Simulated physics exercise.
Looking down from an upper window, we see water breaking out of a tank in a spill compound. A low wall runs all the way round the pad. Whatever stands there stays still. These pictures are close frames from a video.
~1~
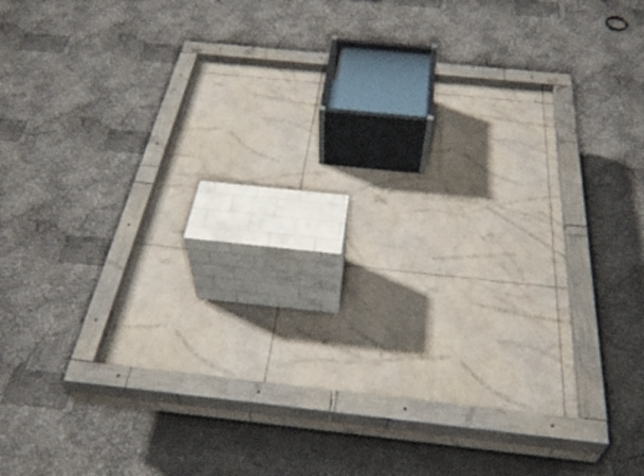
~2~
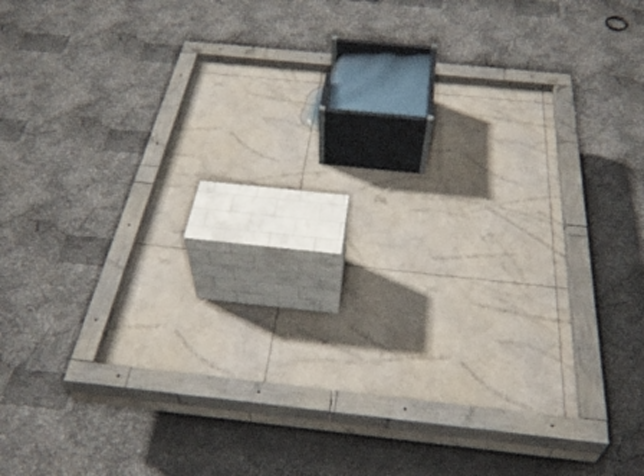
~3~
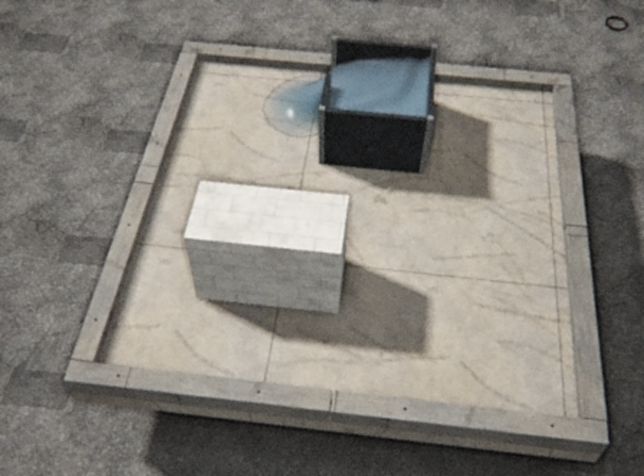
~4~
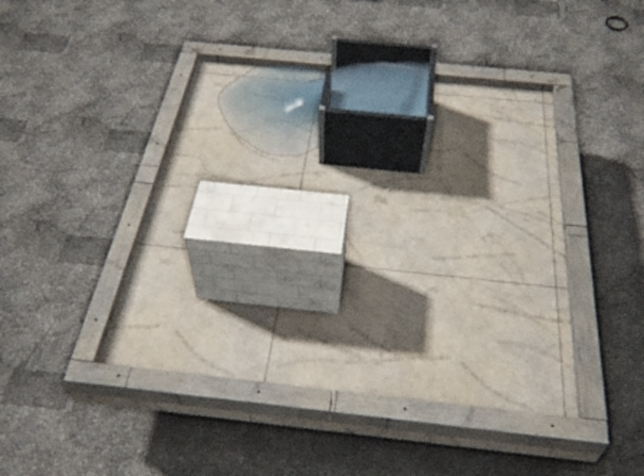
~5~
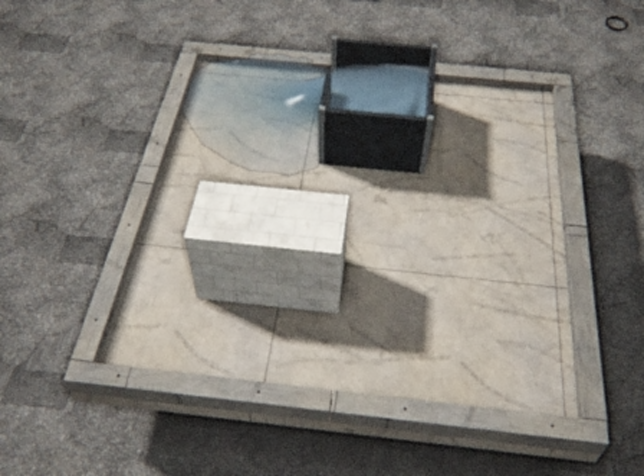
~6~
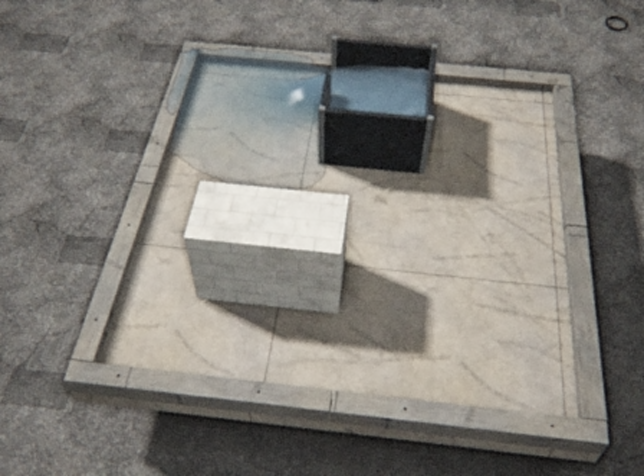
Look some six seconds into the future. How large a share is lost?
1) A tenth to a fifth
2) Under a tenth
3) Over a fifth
Answer: 3.
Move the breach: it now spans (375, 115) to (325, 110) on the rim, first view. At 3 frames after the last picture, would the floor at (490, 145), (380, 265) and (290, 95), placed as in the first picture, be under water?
Going through them in order gives still bare, waterlogged, still bare.
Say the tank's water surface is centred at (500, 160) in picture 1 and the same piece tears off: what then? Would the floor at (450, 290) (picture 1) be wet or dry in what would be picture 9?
That spot would be untouched.
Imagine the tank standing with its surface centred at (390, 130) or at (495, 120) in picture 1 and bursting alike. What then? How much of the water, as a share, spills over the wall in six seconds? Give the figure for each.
16%, then 14%.
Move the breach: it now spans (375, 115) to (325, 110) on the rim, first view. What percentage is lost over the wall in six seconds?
Close to 8 percent, I'd say.
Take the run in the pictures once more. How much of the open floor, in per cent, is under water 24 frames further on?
My best guess is some 50 %.
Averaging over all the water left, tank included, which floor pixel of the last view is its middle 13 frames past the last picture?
Close to (291, 142).
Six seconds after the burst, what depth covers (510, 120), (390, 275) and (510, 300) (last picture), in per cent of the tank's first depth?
Respectively near 2, 2 and 2 per cent.
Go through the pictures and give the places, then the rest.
The first picture shows the tank at (380, 83) is whole and still.
In the second picture, the front is at a hidden place, out from the gap at (333, 94).
In the third picture, water pours out at (333, 95) and has run to (274, 96).
In the fourth picture, water pours out at (333, 96) and has run to (231, 89).
In the fifth picture, water pours out at (333, 96) and has run to (195, 77).
In the sixth picture, water pours out at (333, 96) and has run to (190, 54).
A moment on, water covers 20 % of the floor; the low wall has let 2 % over.
Next, water covers 20 % of the floor; the low wall has let 7 % over.
Then, water covers 30 % of the floor; the low wall has let 23 % over.
Later, water covers 40 % of the floor; the low wall has let 29 % over.
In the end, water covers 65 % of the floor; the low wall has let 30 % over.
